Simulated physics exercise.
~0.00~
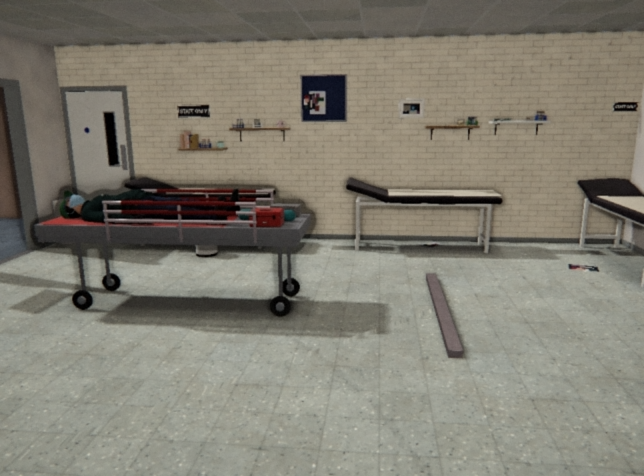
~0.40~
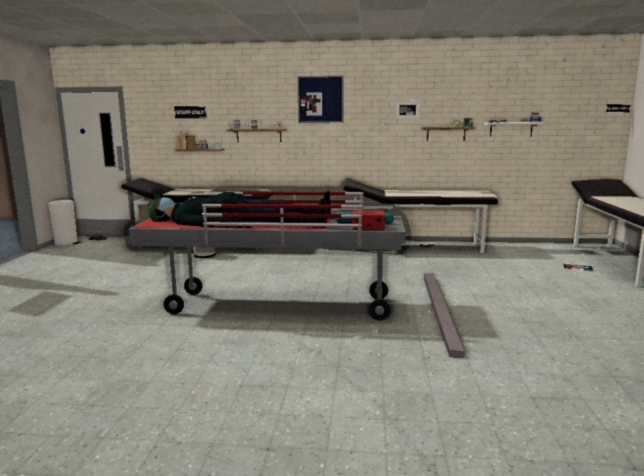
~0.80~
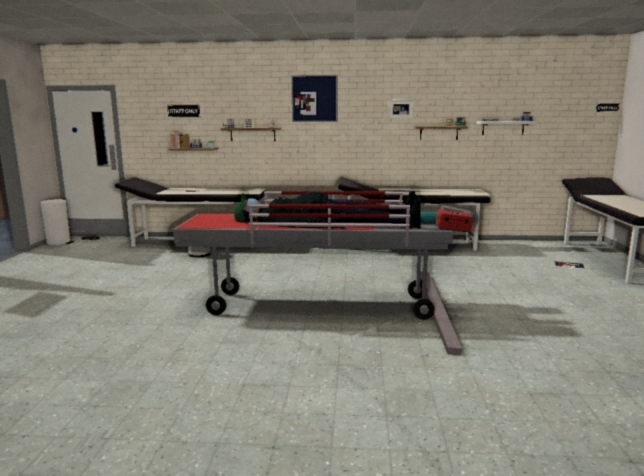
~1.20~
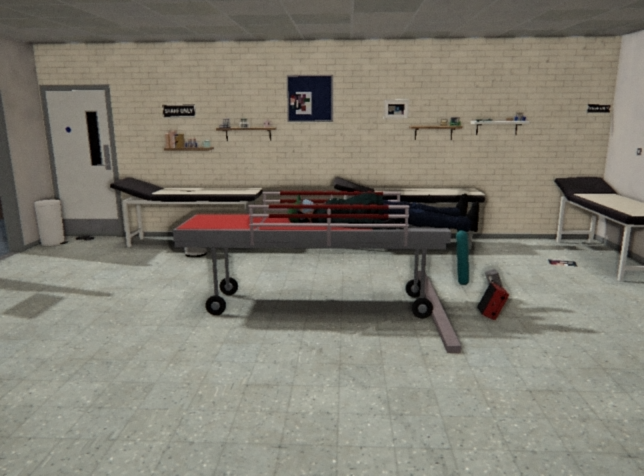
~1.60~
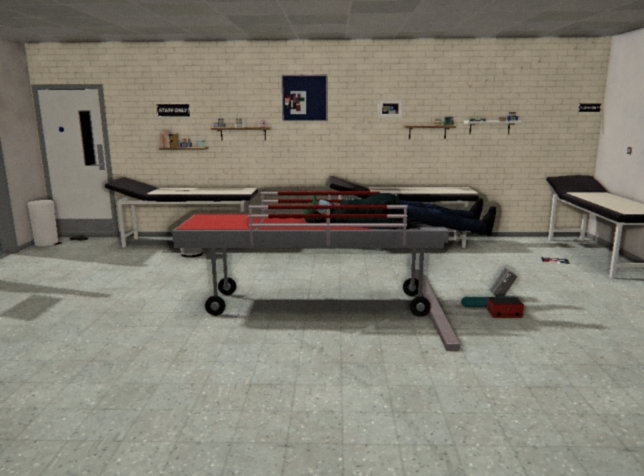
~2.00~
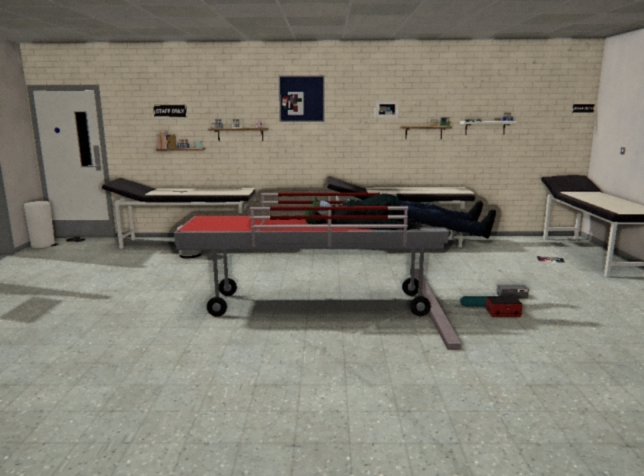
We see a wheeled stretcher carrying a limp person roll right and stop at a floor sill, whereupon the person slides on until the feet overhang the end, while a red case, grey box and teal bottle drop off and settle on the floor.
